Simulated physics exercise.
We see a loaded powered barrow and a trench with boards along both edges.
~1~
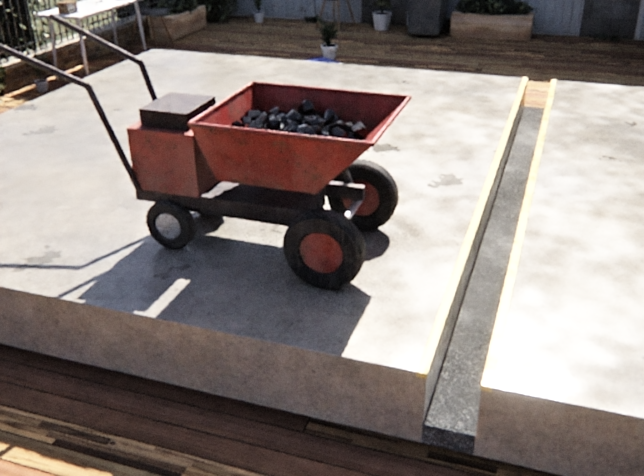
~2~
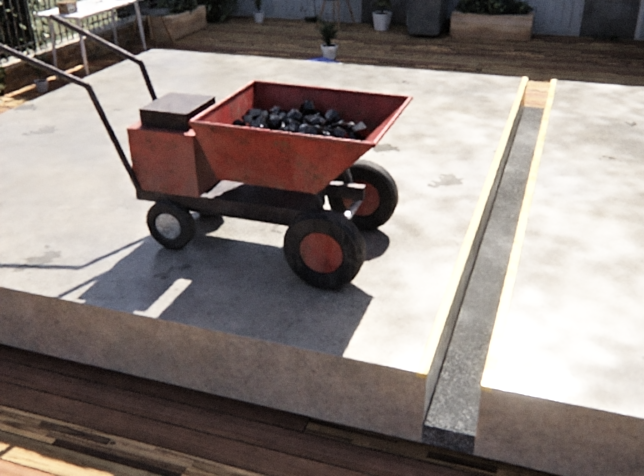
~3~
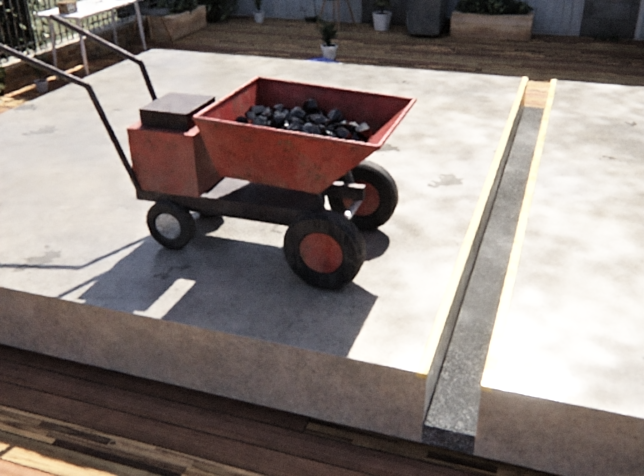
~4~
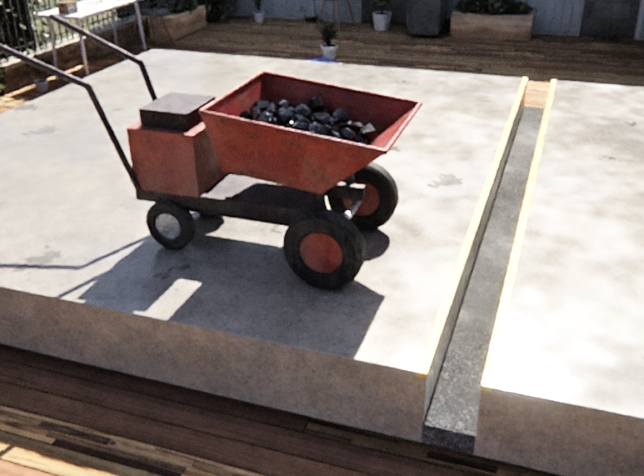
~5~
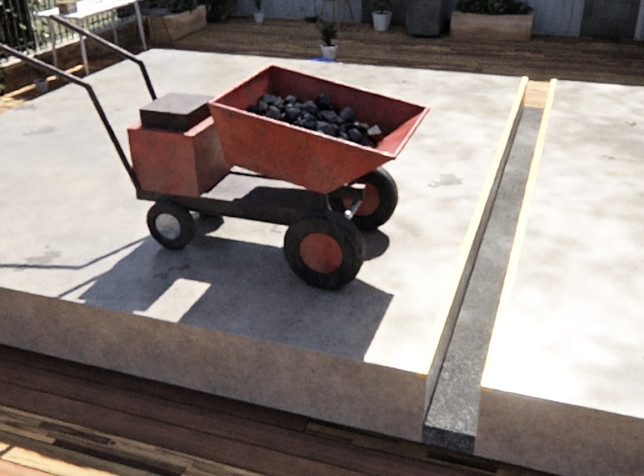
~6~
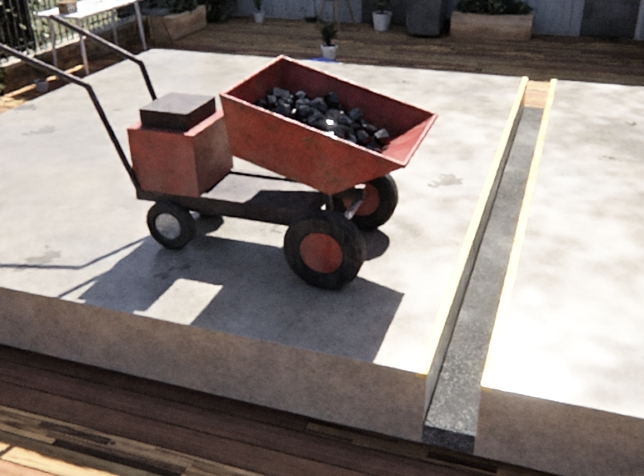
On a sunlit concrete slab, a red powered barrow's skip of black lumps tilting gradually toward a board-edged trench, its wheels still.
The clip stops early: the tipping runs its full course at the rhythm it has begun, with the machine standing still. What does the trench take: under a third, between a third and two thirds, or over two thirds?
The trench takes more than two thirds.
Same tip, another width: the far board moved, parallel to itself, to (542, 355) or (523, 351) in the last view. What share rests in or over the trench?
Roughly 100 per cent, and 100 per cent.
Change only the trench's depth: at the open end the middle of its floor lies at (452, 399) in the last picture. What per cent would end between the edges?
About 50 per cent.
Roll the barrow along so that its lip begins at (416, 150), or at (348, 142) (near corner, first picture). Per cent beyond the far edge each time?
Near 70 % and 10 %.
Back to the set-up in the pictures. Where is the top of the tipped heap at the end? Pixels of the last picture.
Near (539, 278).
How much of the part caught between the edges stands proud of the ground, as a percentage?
Near 5 %.
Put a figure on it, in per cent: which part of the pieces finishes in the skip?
Close to 0 per cent.
Soon after the last picture, skip tipped steeply; all in the skip.
A little later, skip tipped right over; about half in the skip; about a third in or heaped over the trench; a small part beyond it; a stray few falling.
Later still, skip tipped right over; a stray few in the skip; a stray few short of the trench; most in or heaped over the trench; a small part beyond it.
At rest, skip tipped right over; a stray few in the skip; a stray few short of the trench; most in or heaped over the trench; a small part beyond it.
